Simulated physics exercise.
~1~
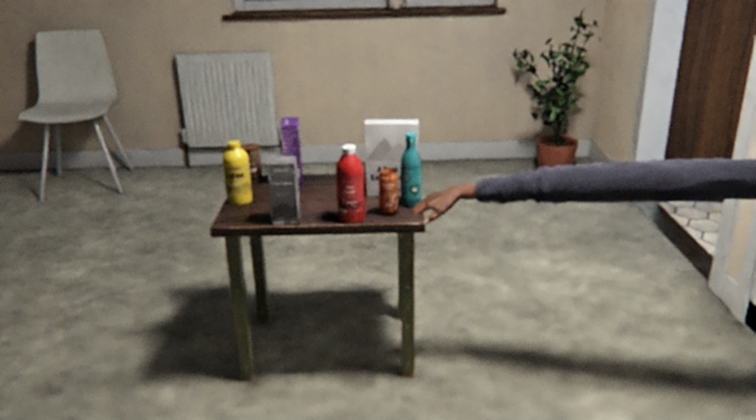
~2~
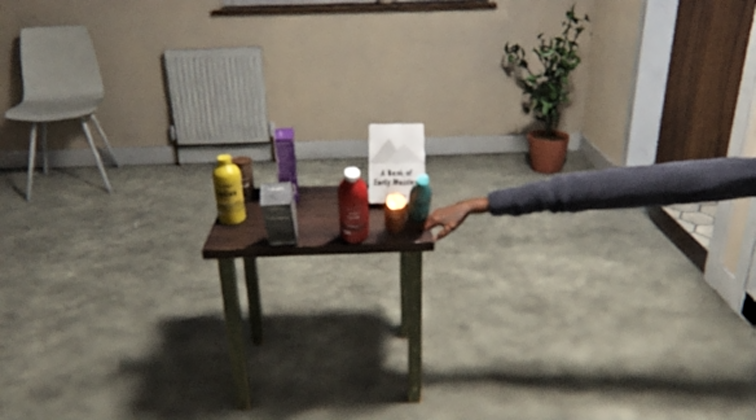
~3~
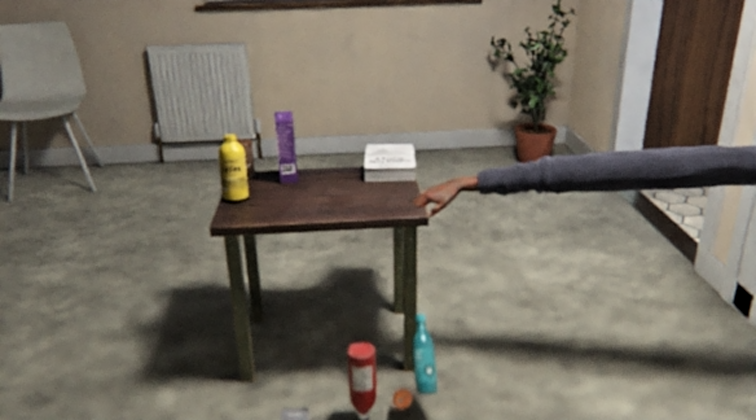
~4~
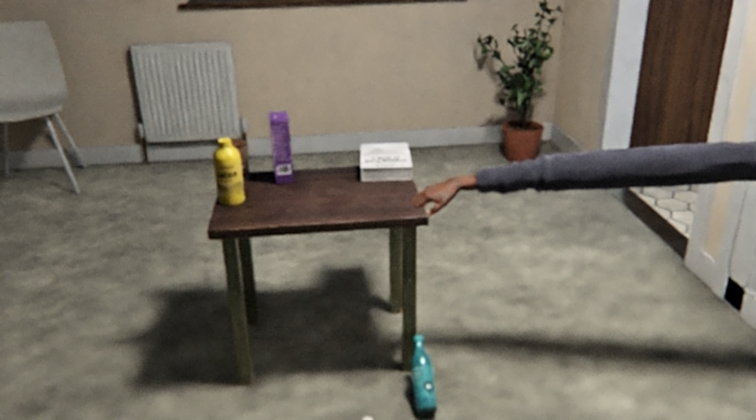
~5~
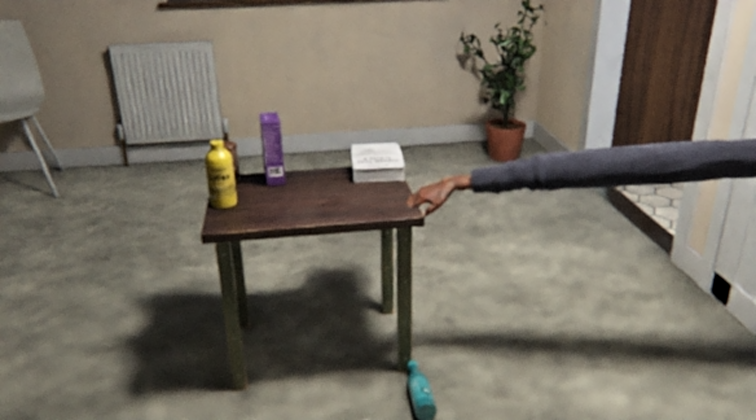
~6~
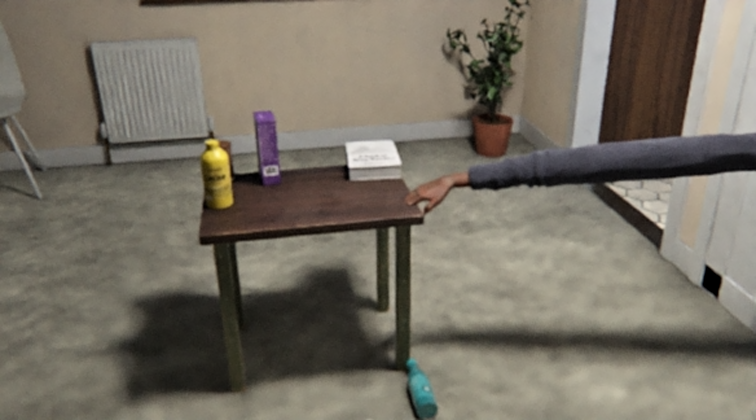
At first, a hand reaches in from the right and rests on the edge of a small dark table crowded with bottles, cartons, a can and a white book standing upright. The table shifts towards us, and the red and turquoise bottles, the orange can and the grey carton begin to lean. Those four then drop off the front while the white book falls flat. The turquoise bottle comes down by a table leg and tips onto its side on the floor. Finally, the yellow bottle and purple packet remain standing beside the flattened book, the hand still at the table's edge.
